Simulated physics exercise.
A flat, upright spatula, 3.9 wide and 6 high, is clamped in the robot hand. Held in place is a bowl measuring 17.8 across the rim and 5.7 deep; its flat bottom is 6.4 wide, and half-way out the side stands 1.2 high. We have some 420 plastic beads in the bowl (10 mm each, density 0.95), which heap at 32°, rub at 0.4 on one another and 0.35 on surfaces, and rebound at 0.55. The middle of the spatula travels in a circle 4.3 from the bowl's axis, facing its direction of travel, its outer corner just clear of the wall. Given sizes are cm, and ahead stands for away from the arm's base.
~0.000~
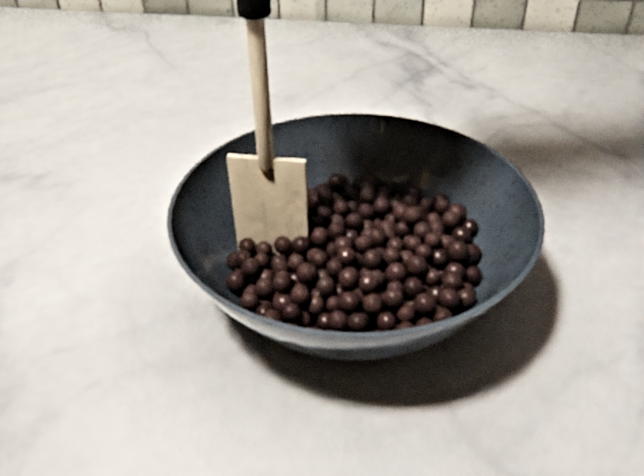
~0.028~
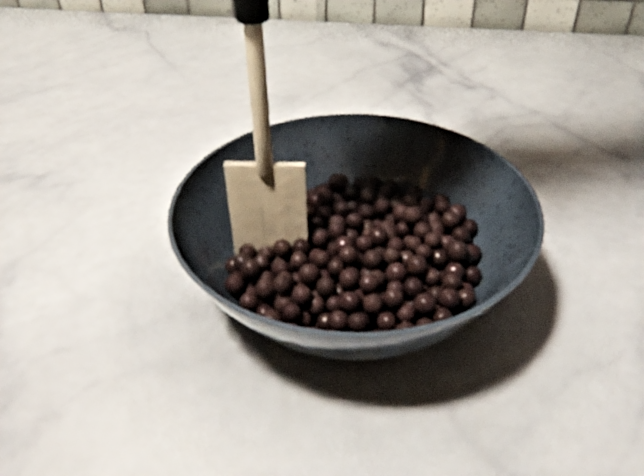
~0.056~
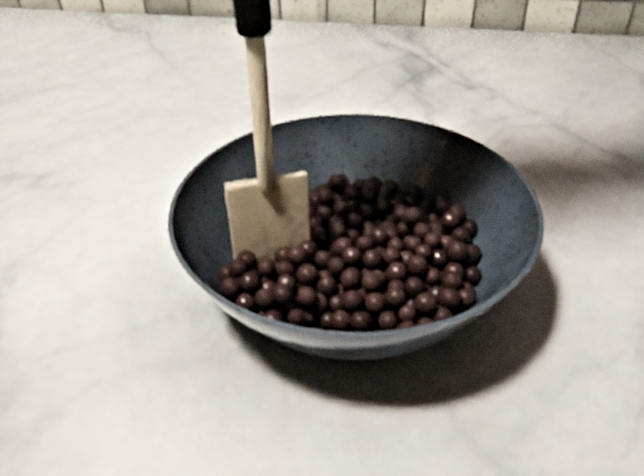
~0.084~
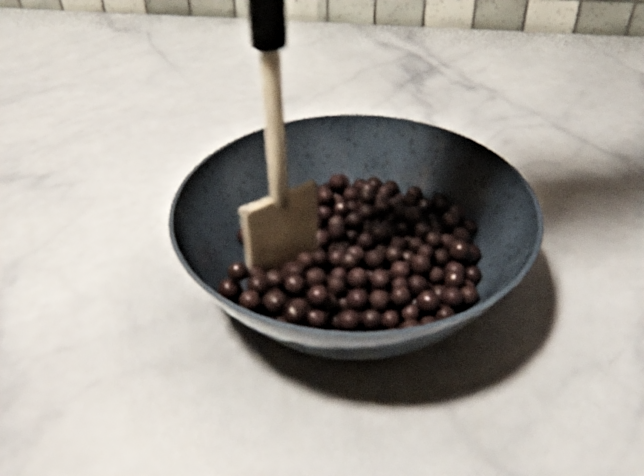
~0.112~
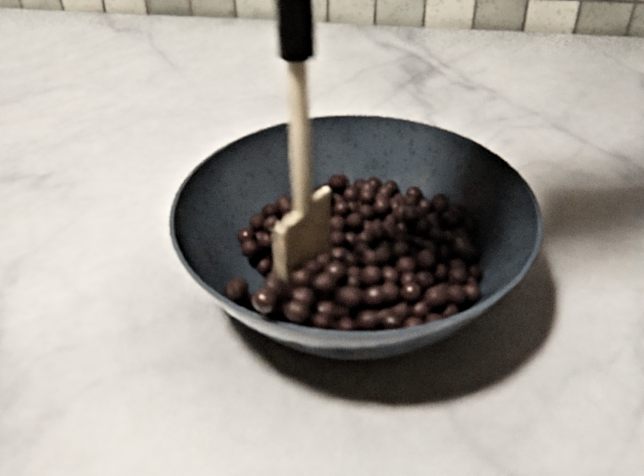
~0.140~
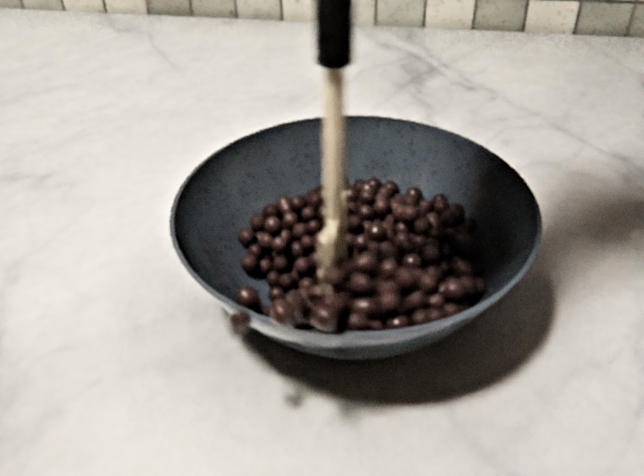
A spatula pushes down into a blue bowl of brown beads and sweeps around toward the front.
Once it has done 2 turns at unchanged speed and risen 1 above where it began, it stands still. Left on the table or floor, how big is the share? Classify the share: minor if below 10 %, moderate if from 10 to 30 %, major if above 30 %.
Moderate, from 10 to 30 %.
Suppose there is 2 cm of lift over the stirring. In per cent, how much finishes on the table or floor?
Around 20 %.
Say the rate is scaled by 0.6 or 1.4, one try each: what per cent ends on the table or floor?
I'd expect near 5 per cent, then near 40 per cent.
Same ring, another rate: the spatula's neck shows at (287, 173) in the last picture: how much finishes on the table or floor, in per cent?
About 5 per cent.
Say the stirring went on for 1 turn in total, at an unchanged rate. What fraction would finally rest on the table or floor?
That would give some 20 percent.
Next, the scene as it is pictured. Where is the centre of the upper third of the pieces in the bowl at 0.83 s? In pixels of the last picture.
I'd put it close to (408, 216).
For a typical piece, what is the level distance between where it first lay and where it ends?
Somewhere around 8 centimetres.
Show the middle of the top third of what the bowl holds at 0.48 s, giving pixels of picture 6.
Near (258, 207).
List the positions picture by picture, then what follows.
In the first picture, spatula neck at (264, 130), 0° round; upper third of the load around (363, 245), from x 235 to 470, top at y 180; 420 in the bowl.
In the second picture, spatula neck at (262, 136), 7° round; upper third of the load around (359, 248), from x 235 to 470, top at y 180.
In the third picture, spatula neck at (264, 151), 26° round; upper third of the load around (352, 256), from x 225 to 470, top at y 180.
In the fourth picture, spatula neck at (278, 167), 46° round; upper third of the load around (351, 260), from x 230 to 470, top at y 180.
In the fifth picture, spatula neck at (302, 179), 66° round; upper third of the load around (361, 273), from x 235 to 475, top at y 185.
In the sixth picture, spatula neck at (335, 187), 86° round; upper third of the load around (375, 278), from x 240 to 475, top at y 185; 418 in the bowl, 2 in flight or on the tool.
After 0.48 s, 334° round, highest piece 8 above the table; 358 in the bowl, 49 on the table or floor, 13 in flight or on the tool.
After 0.83 s, 222° round, highest piece 7 above the table; 333 in the bowl, 87 on the table or floor.
After 1.20 s, 0° round, highest piece 5 above the table; 330 in the bowl, 90 on the table or floor.
After 1.90 s, 0° round, highest piece 4 above the table; 330 in the bowl, 90 on the table or floor.
At rest, 330 in the bowl, 90 on the table or floor. That is 21 % on the table or floor.
